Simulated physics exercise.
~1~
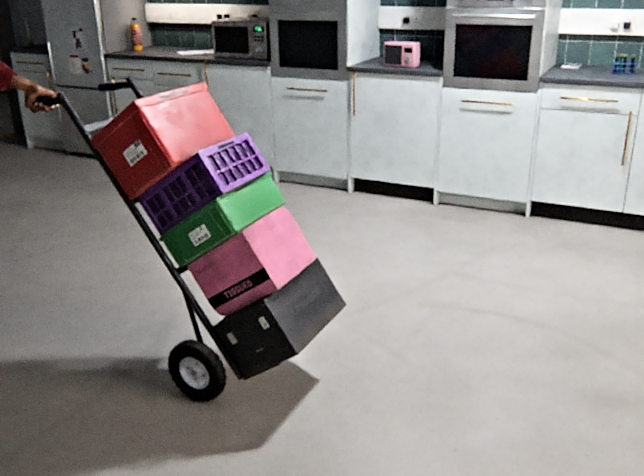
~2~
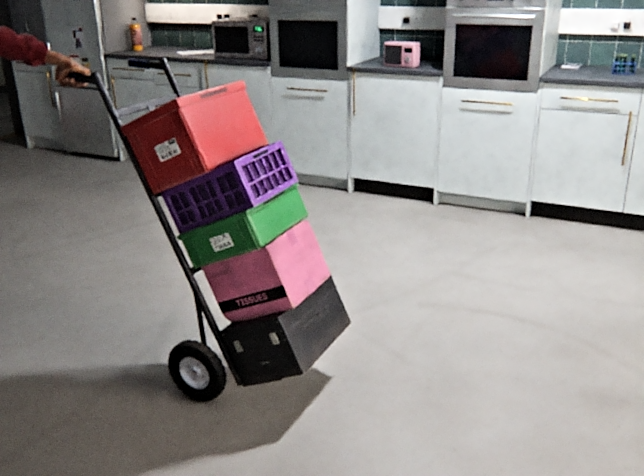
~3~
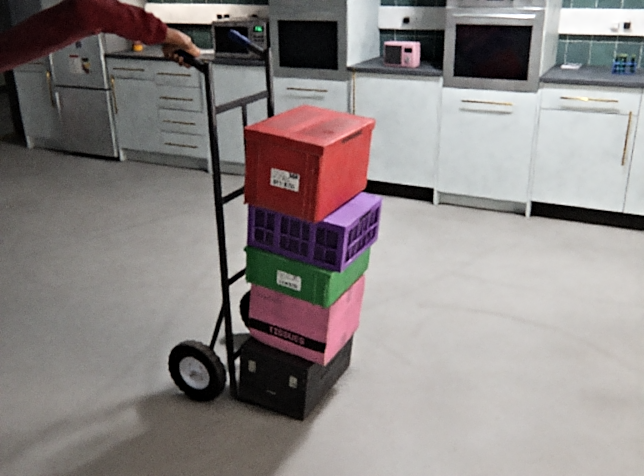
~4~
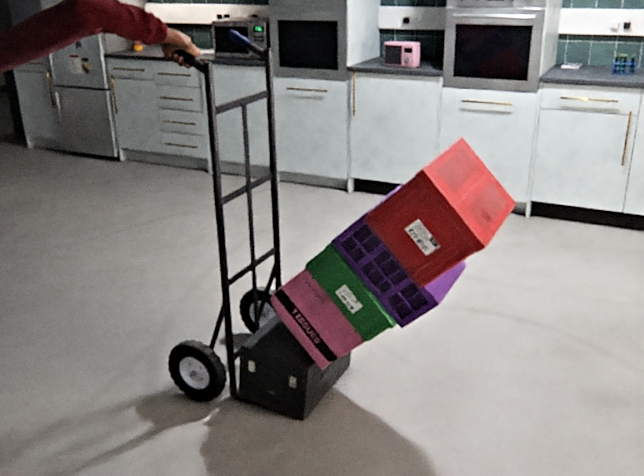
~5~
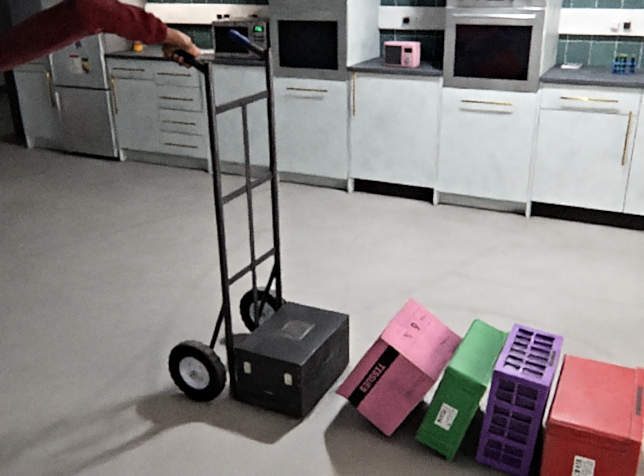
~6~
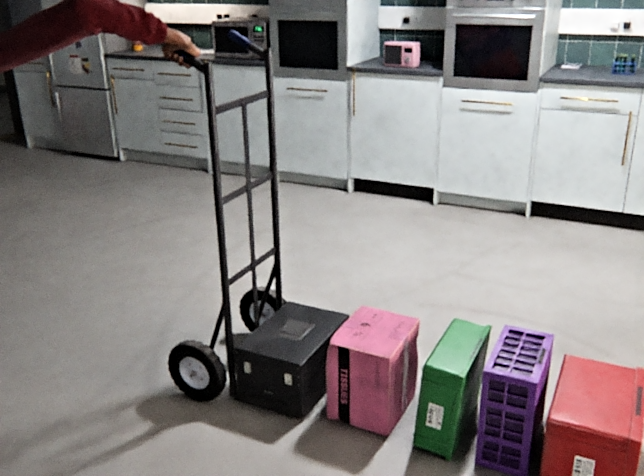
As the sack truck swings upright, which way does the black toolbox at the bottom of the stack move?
The black toolbox moves down as the truck comes upright and its plate meets the floor.
